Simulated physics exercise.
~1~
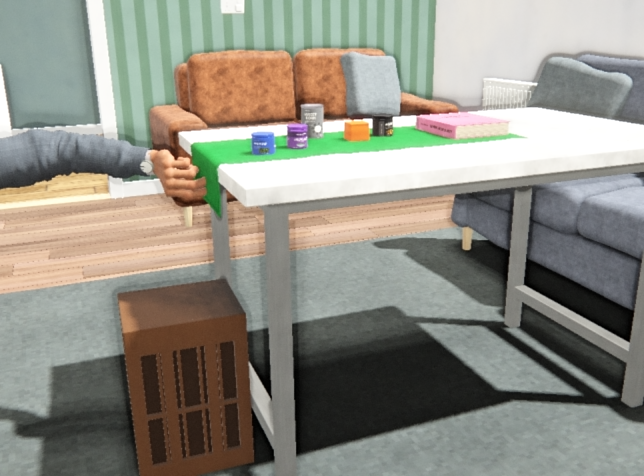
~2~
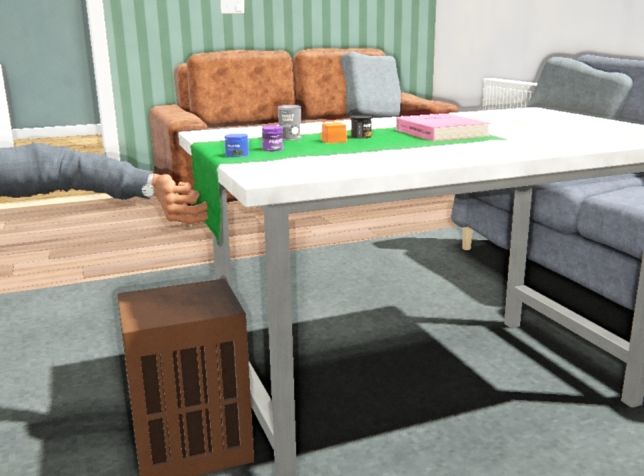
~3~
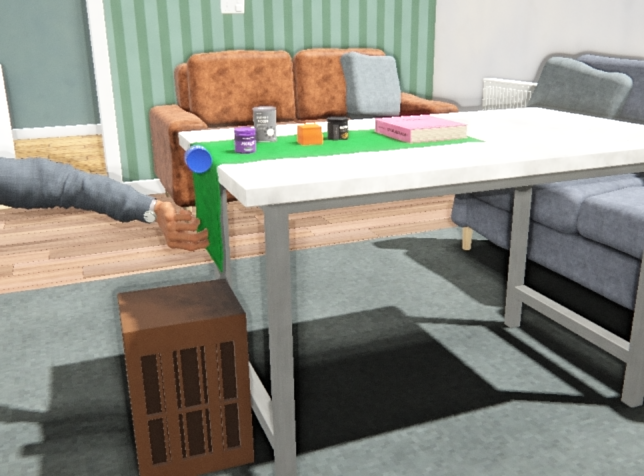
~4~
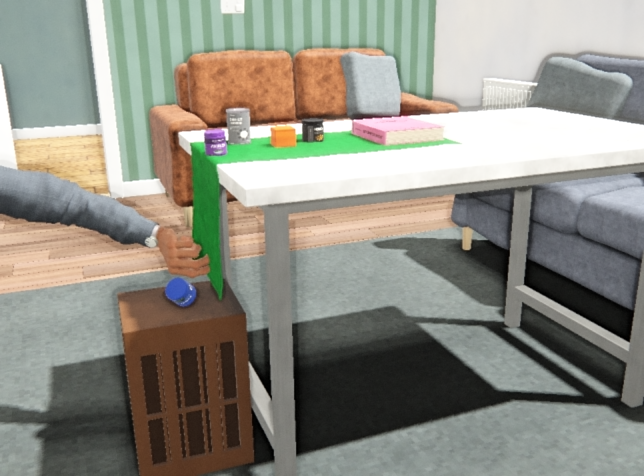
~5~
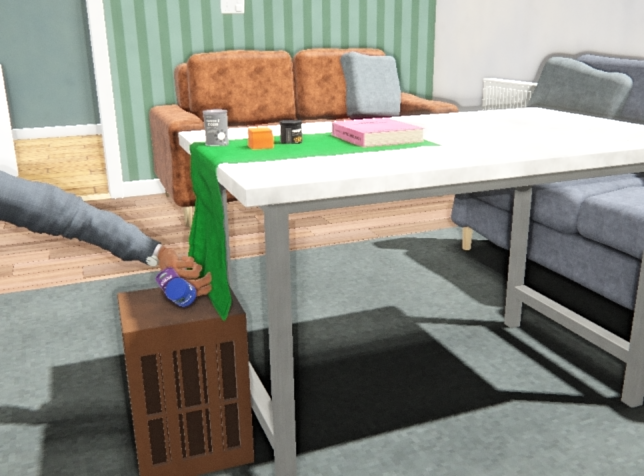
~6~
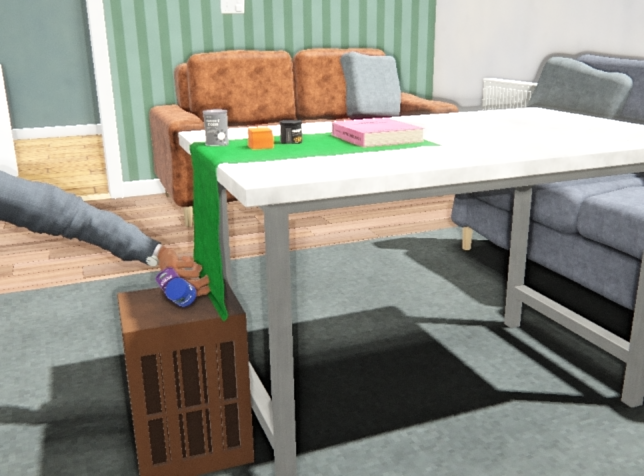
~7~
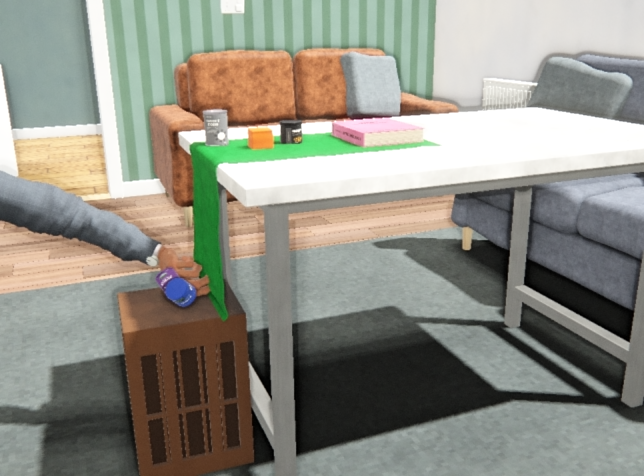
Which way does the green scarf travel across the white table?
The green scarf moves to the left along the table, towards the end where the hand is.
A green scarf lies along a white table in a living room, seen from a still view in front, with a brown sofa behind and a grey one at the right. On it ride blue and purple pots, a grey can, an orange cube, a small dark item and a pink book. A hand at the left end draws the hanging cloth down, and everything on it slides left. The blue pot tips over the edge and drops onto the brown crate below, then the purple pot follows. The scarf stops, with the can, cube, dark item and book still on the table.
